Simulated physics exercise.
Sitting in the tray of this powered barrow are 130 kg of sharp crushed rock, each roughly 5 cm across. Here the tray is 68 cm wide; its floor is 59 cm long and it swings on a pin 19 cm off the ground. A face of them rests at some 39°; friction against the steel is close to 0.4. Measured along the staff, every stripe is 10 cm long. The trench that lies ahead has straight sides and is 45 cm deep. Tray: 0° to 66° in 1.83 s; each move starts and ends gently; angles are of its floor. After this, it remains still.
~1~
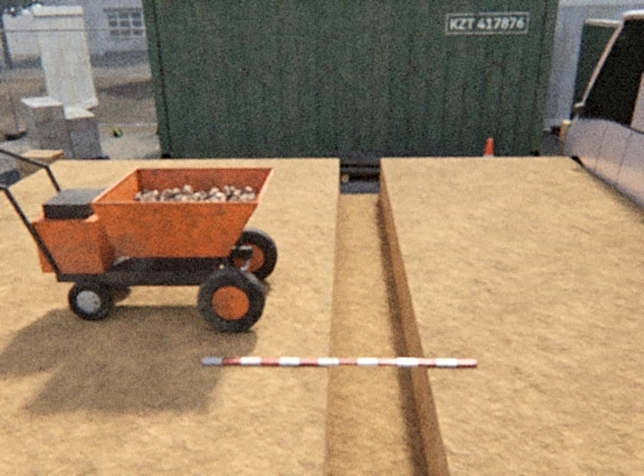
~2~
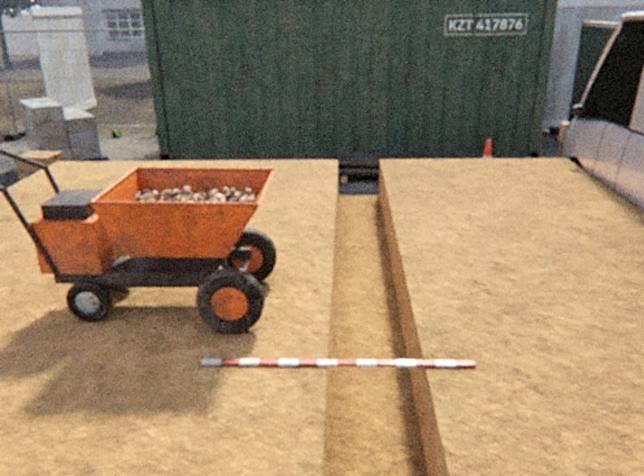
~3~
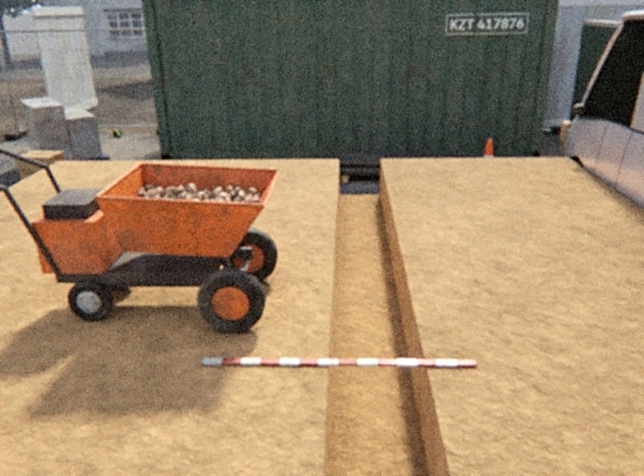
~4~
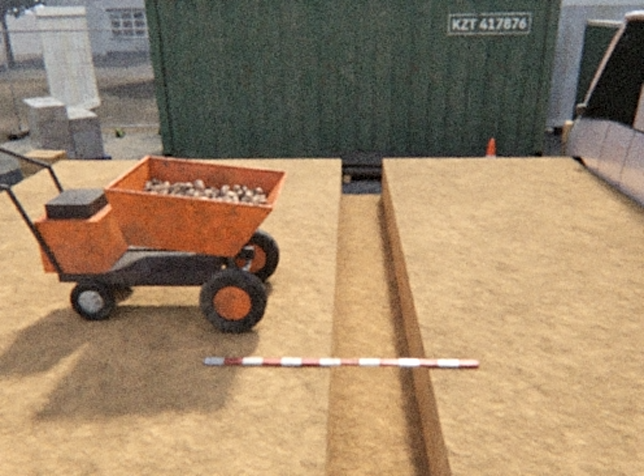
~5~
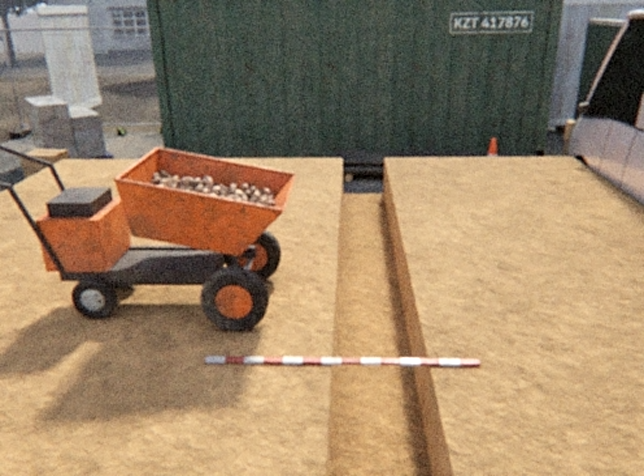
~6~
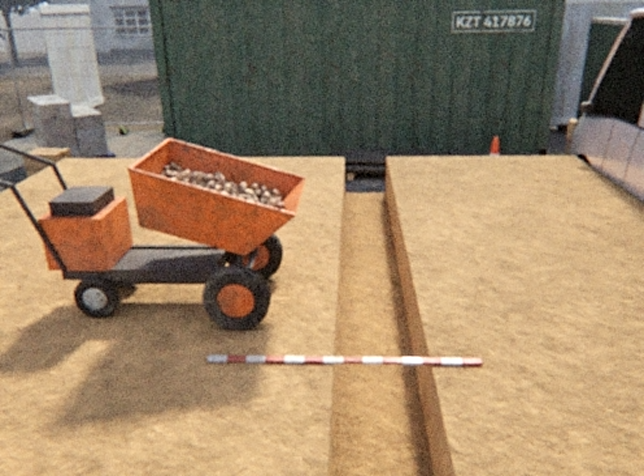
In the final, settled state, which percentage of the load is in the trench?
33 per cent is in the trench.
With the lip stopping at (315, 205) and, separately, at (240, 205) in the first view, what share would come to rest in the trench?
About 20 per cent first, then about 35 per cent.
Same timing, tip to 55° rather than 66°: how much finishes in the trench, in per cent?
It comes out at about 5 percent.
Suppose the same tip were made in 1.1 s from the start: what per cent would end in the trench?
With that timing, about 40 per cent.
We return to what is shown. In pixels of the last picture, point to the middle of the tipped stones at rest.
I'd point somewhere around (386, 364).
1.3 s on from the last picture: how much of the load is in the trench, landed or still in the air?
Close to 5 per cent at that time.
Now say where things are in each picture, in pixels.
In the first frame, lip at (258, 203), floor tilted 0°, highest stones at (186, 194).
In the second frame, the tray is at 1°, its lip at (258, 205); the top of the load is at (185, 194).
In the third frame, lip at (264, 206), floor tilted 3°, highest stones at (182, 192).
In the fourth frame, lip at (273, 208), floor tilted 7°, highest stones at (178, 188).
In the fifth frame, lip at (283, 211), floor tilted 11°, highest stones at (178, 181).
In the sixth frame, lip at (294, 216), floor tilted 17°, highest stones at (182, 174).
Then, 0.8 s after the last picture the floor is at 56°, 100 % in the tray; the foremost stones are at (328, 249).
Then, 1.3 s after the last picture the floor is at 66°, 95 % in the tray, 5 % in the trench; the foremost stones are at (401, 353).
Then, 1.7 s after the last picture the floor is at 66°, 82 % in the tray, 18 % in the trench; the foremost stones are at (414, 367).
Then, 3.6 s after the last picture the floor is at 66°, 67 % in the tray, 33 % in the trench; the foremost stones are at (415, 373).
